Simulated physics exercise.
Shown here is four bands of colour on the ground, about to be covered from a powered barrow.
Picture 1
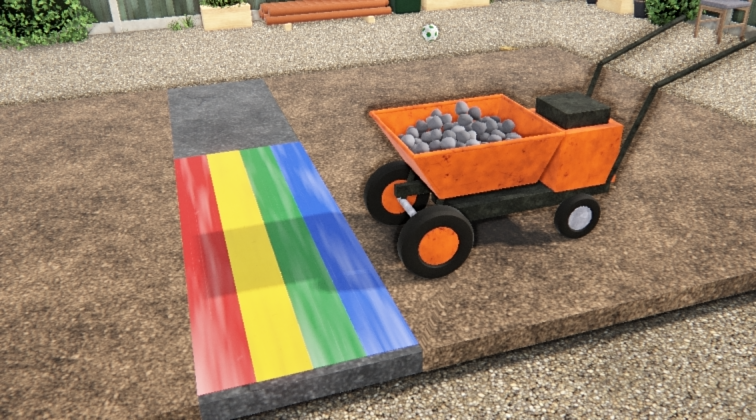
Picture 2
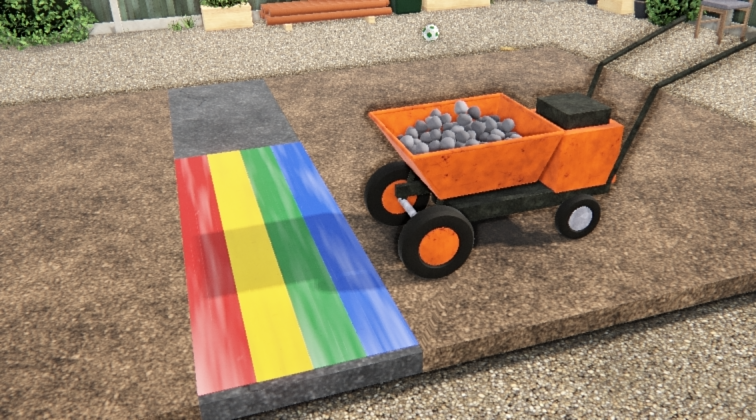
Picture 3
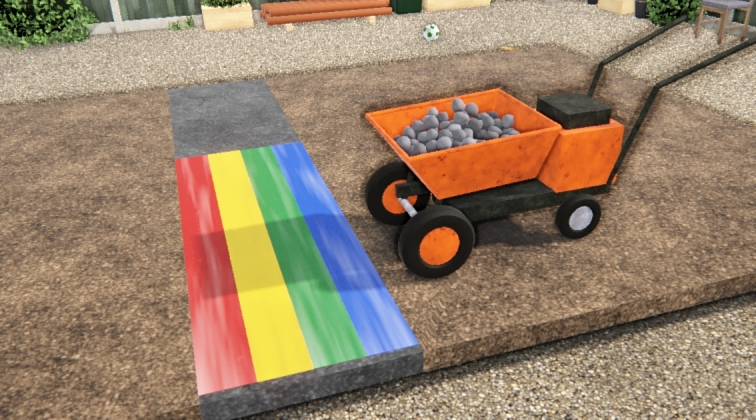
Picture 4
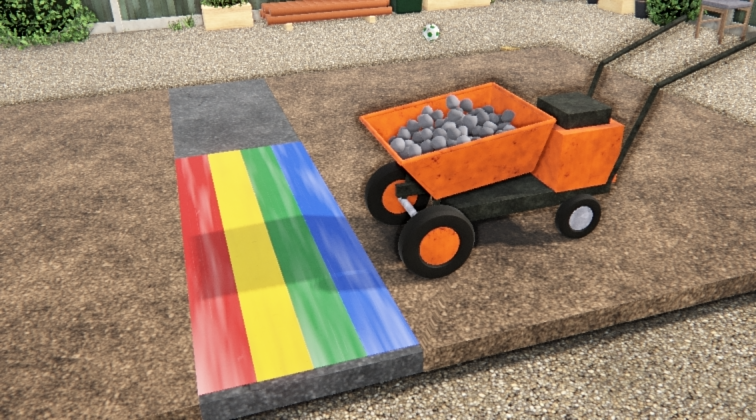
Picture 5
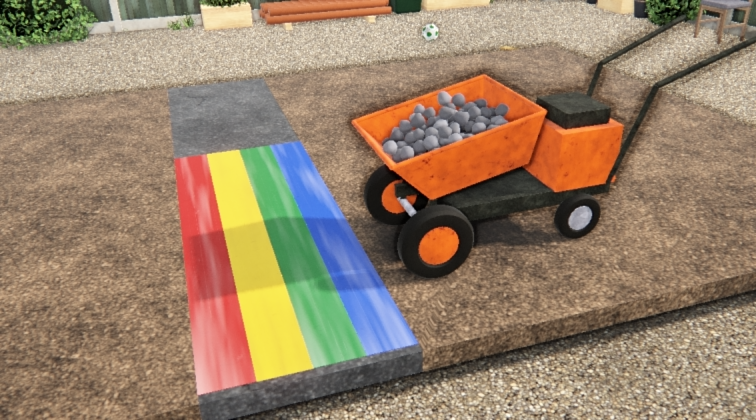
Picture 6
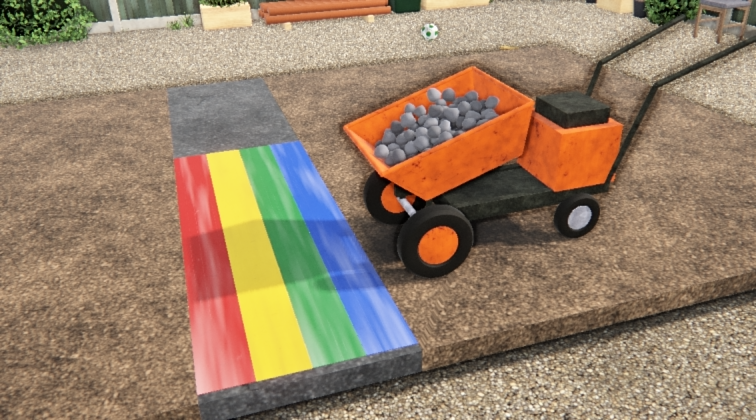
In the video, an orange wheeled barrow loaded with grey cobbles stands beside a slab striped red, yellow, green and blue. Its skip, level at first, gradually tilts forward to the left while the wheels stay in place.
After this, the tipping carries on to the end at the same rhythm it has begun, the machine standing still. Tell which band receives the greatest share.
I would say the green band receives it.
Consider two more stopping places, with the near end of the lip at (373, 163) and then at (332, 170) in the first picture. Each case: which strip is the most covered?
Place 1 - that yellow strip; place 2 - red.
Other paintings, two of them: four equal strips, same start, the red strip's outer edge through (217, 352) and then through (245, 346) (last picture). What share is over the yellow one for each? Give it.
Close to 30 percent, and close to 30 percent.
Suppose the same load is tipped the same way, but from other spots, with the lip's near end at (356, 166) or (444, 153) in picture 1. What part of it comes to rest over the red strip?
First spot: 30 %, second spot: 10 %.
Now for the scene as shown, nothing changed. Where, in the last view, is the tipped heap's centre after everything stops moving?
Close to (282, 268) in the last picture.
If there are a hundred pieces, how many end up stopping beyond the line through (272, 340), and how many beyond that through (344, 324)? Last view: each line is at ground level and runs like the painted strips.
The first comes to 30 per cent, the second to 80 per cent.
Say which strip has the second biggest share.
The yellow one.
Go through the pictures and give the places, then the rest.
Lip of the skip near (413, 157), level; top of the load near (457, 132), round cobbles; blue strip near (374, 314); green strip near (325, 324); yellow strip near (274, 336); red strip near (221, 347), in the first picture.
Lip of the skip near (412, 158), level; top of the load near (456, 132), in the second picture.
Lip of the skip near (408, 160), tipped barely; top of the load near (467, 136), in the third picture.
Lip of the skip near (402, 163), tipped a little; top of the load near (462, 133), in the fourth picture.
Lip of the skip near (393, 168), tipped a little; top of the load near (461, 118), in the fifth picture.
Lip of the skip near (383, 175), tipped clearly; top of the load near (464, 109); blue strip near (374, 313); green strip near (325, 324); yellow strip near (274, 335); red strip near (221, 346), in the sixth picture.
Shortly afterwards, skip tipped steeply; the whole lot in the skip.
Next, skip tipped right over; the bulk in the skip; a little over the green strip; only a few over the yellow strip; only a few falling.
Some moments later, skip tipped right over; near a quarter in the skip; only a few over the blue strip; near a third over the green strip; near a quarter over the yellow strip; a little over the red strip; only a few off the paint.
In the end, skip tipped right over; a little in the skip; a little over the blue strip; near half over the green strip; near a quarter over the yellow strip; a little over the red strip; a little off the paint.
